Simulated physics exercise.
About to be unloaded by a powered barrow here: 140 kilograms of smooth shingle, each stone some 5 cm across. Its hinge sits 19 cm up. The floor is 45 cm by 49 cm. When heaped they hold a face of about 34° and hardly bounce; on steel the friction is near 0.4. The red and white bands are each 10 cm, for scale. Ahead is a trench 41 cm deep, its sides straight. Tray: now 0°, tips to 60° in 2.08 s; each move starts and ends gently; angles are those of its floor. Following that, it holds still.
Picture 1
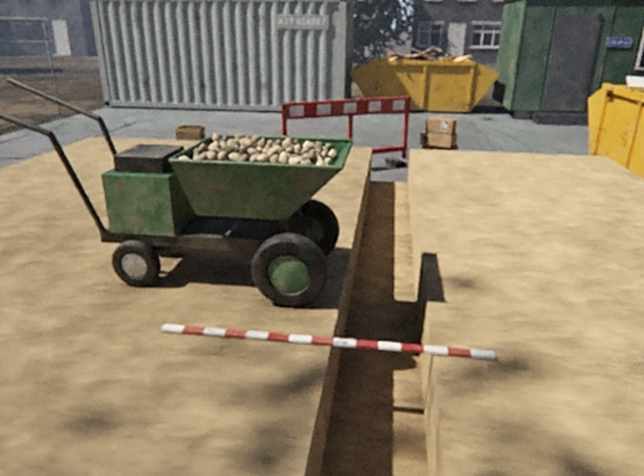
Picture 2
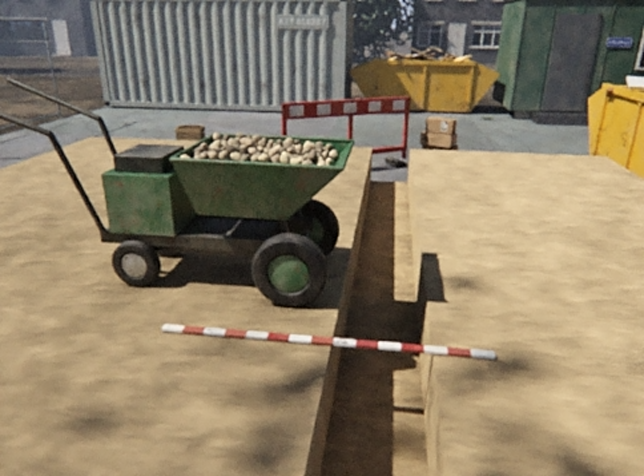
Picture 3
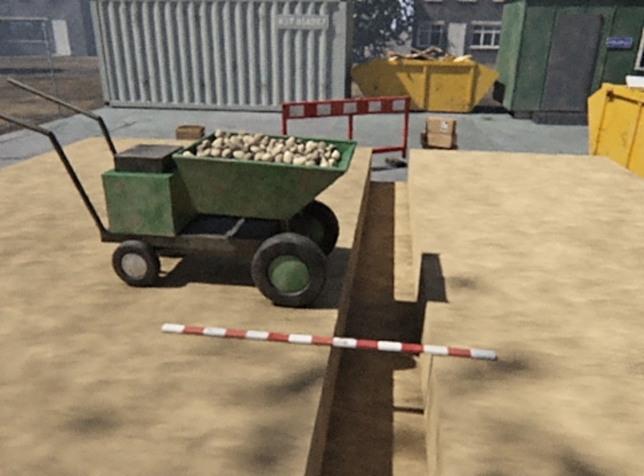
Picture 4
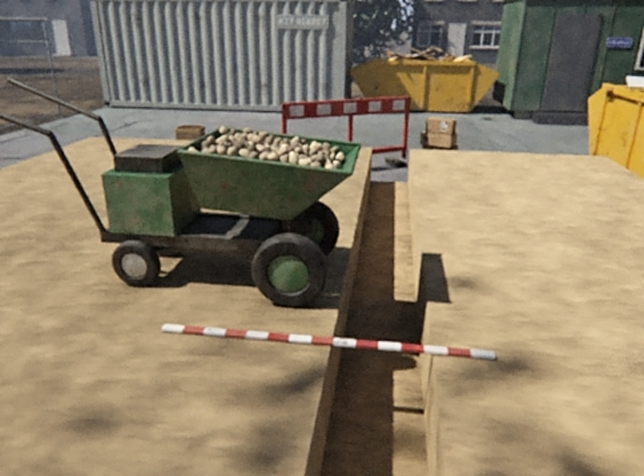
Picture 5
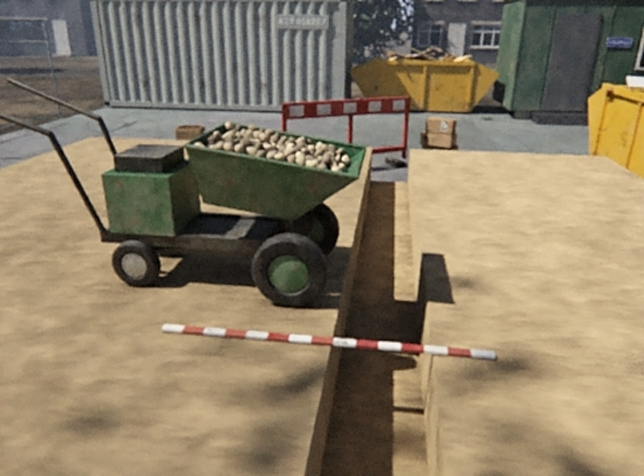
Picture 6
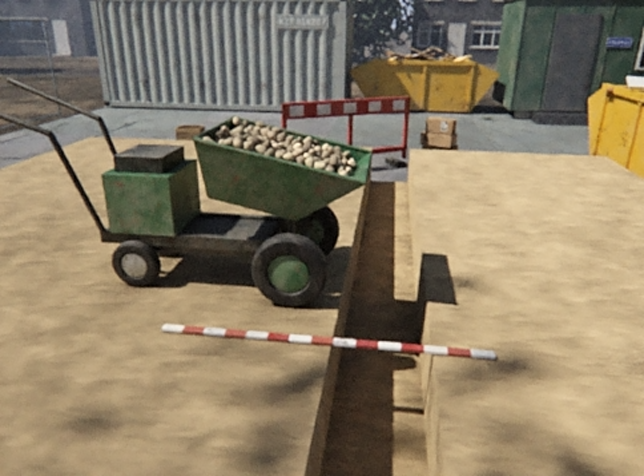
On a sandy building site with skips and a container behind, a green powered barrow loaded with pale stones stands beside a narrow trench, and its tray gradually tilts forward to the right, the stones staying heaped inside.
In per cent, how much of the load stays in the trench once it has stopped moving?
I would say about 43 per cent.
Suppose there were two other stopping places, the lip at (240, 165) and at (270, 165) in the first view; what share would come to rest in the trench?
Close to 95 percent in the first case, 100 percent in the second.
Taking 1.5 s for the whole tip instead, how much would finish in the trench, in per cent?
Roughly 40 per cent.
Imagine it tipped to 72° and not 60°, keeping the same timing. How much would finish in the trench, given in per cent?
It would be close to 40 percent.
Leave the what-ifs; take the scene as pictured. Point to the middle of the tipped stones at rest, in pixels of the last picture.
I'd point somewhere around (444, 287).
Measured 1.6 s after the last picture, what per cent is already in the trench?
10 per cent or so by then.
Then, 1.0 s after the last picture the floor is at 51°, 98 % in the tray, 2 % in the trench; the foremost stones are at (428, 245).
Then, 1.6 s after the last picture the floor is at 60°, 47 % in the tray, 9 % in the trench, 44 % past the trench; the foremost stones are at (541, 293).
Then, 1.9 s after the last picture the floor is at 60°, 24 % in the tray, 17 % in the trench, 59 % past the trench; the foremost stones are at (590, 287).
Then, 3.9 s after the last picture the floor is at 60°, 0 % in the tray, 43 % in the trench, 57 % past the trench; the foremost stones are at (610, 288).
